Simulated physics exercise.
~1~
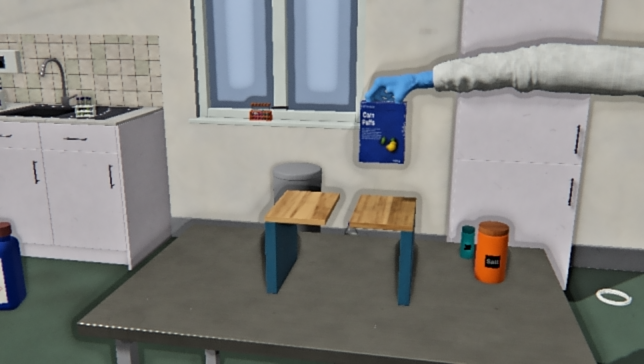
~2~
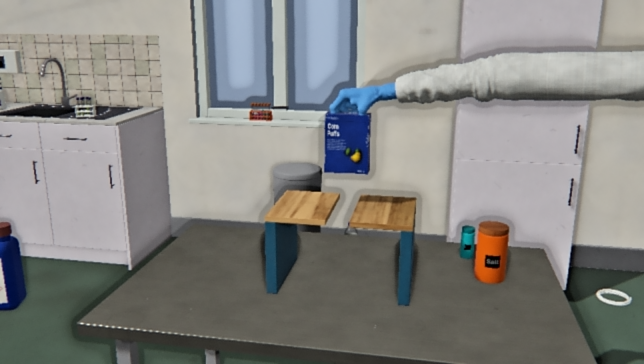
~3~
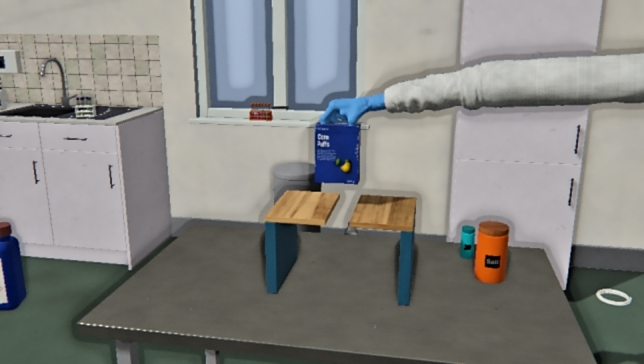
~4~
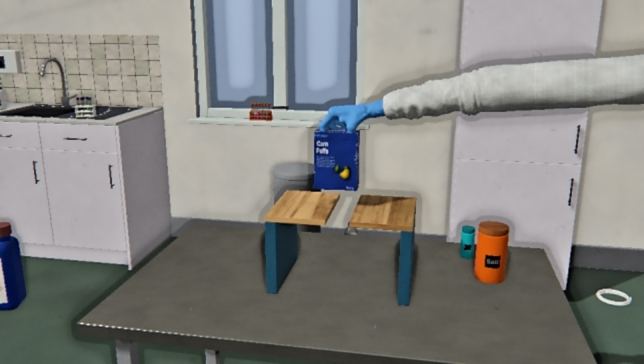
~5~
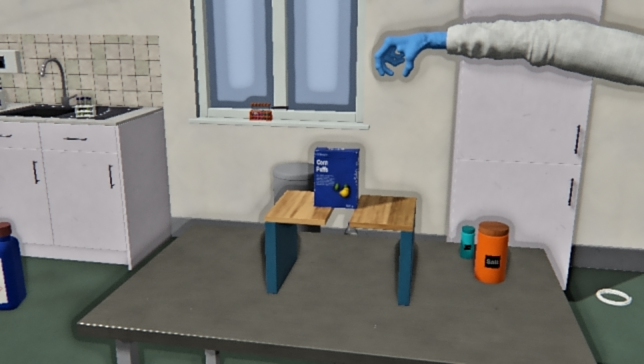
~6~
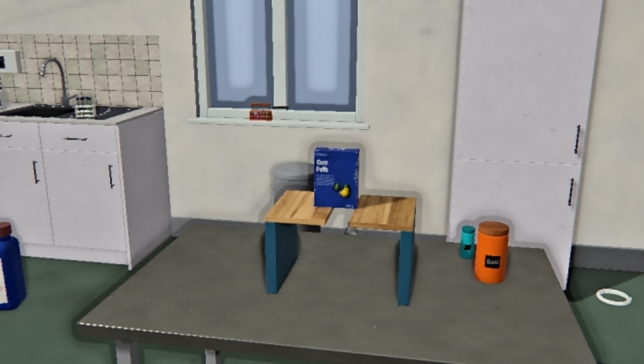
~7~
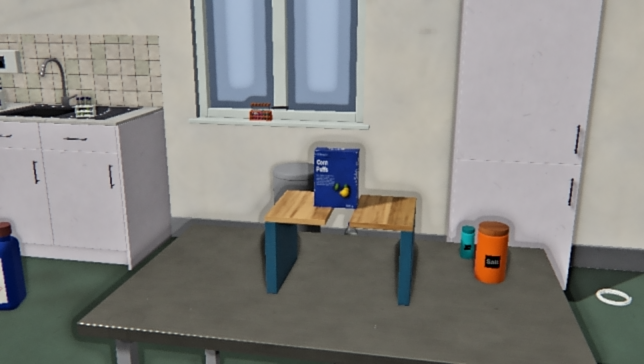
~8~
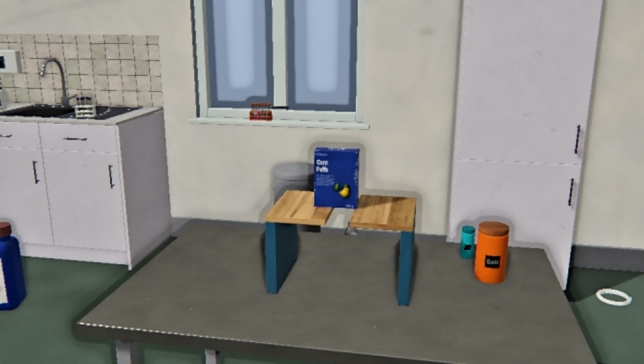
In the video, a gloved hand carries a blue packet left and lowers it over the gap between two wooden-topped supports on a table, then lets go and withdraws. The packet stays upright on top, while an orange jar and turquoise shaker remain in place.
